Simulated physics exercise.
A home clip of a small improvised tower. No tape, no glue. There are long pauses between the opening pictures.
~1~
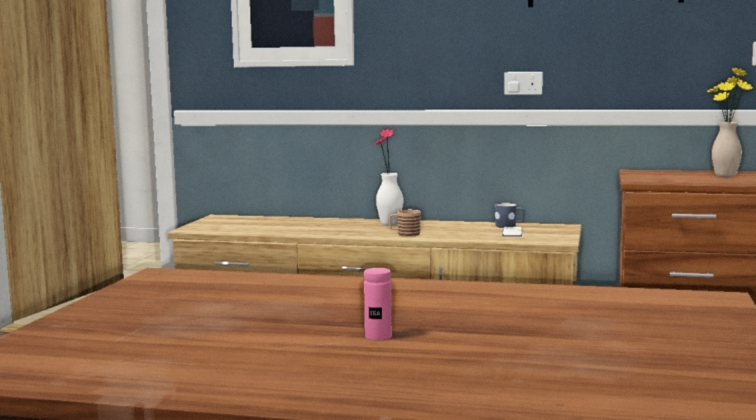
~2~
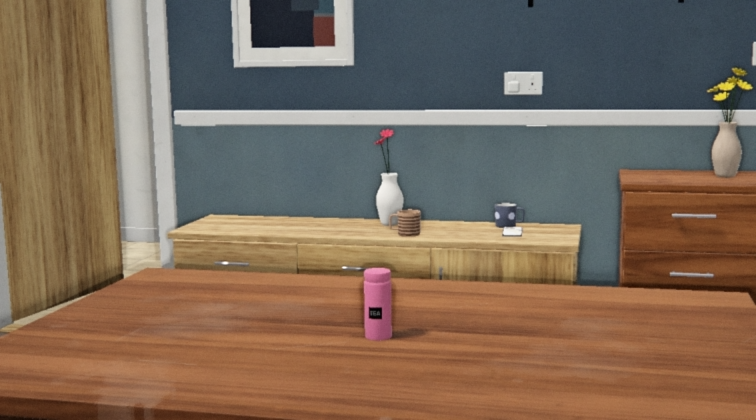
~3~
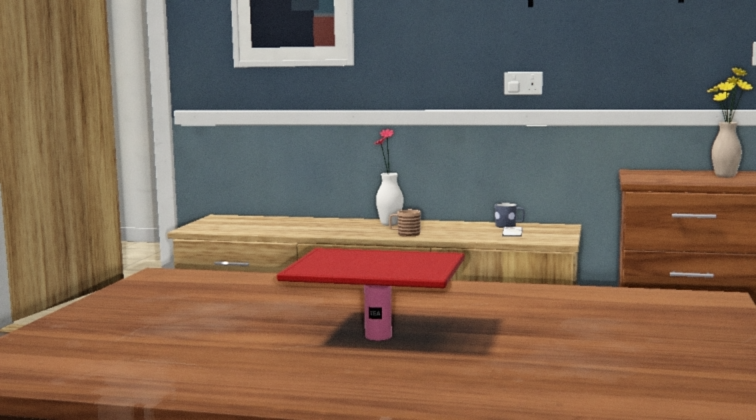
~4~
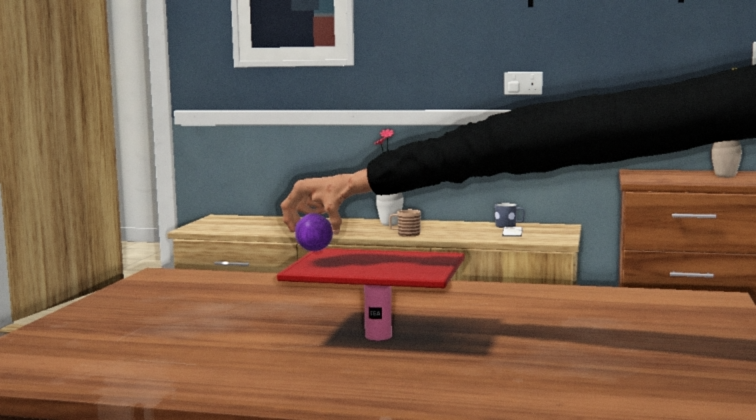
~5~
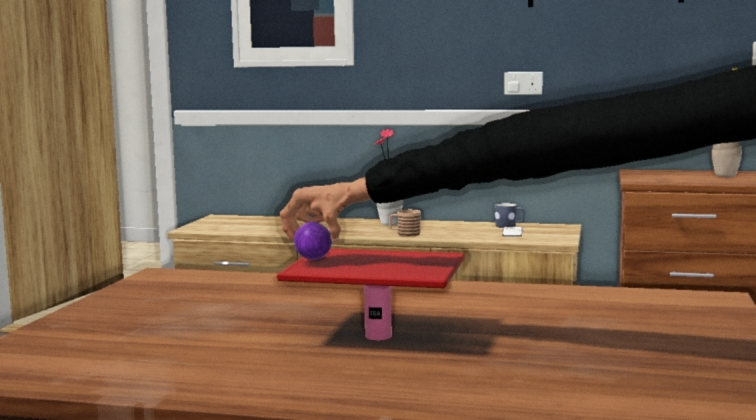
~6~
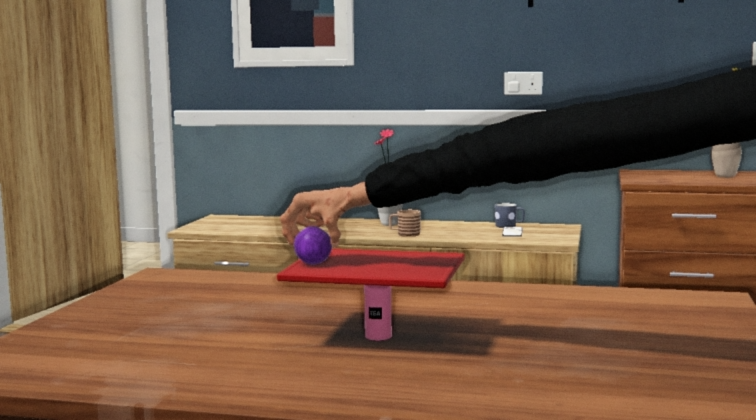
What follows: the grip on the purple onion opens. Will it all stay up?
Here the stack gives way.
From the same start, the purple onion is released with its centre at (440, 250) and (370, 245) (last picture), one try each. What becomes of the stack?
First, it loses its balance; second, it holds.
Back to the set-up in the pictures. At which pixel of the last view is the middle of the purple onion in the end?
Near (298, 320).
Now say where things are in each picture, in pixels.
In the first frame, the last thing is not in view yet.
In the second frame, the last thing is not in view yet.
In the third frame, the last thing is not in view yet; red lid (375, 266).
In the fourth frame, on its way; purple onion (314, 232); red lid (375, 266).
In the fifth frame, on its way; purple onion (313, 241); red lid (375, 266).
In the sixth frame, set down, still held; purple onion (313, 245); red lid (375, 266).
Then, 0.40 s on from there, purple onion now fallen; red lid turned 70° from how it was put.
Then, 0.80 s on from there, red lid turned 45° from how it was put; pink shaker turned 33° from how it was put.
Then, 1.00 s on from there, red lid and pink shaker now fallen.
In the end, fallen, purple onion, red lid and pink shaker. At the end, from the last picture's camera, purple onion near (298, 320). The stack loses its balance.
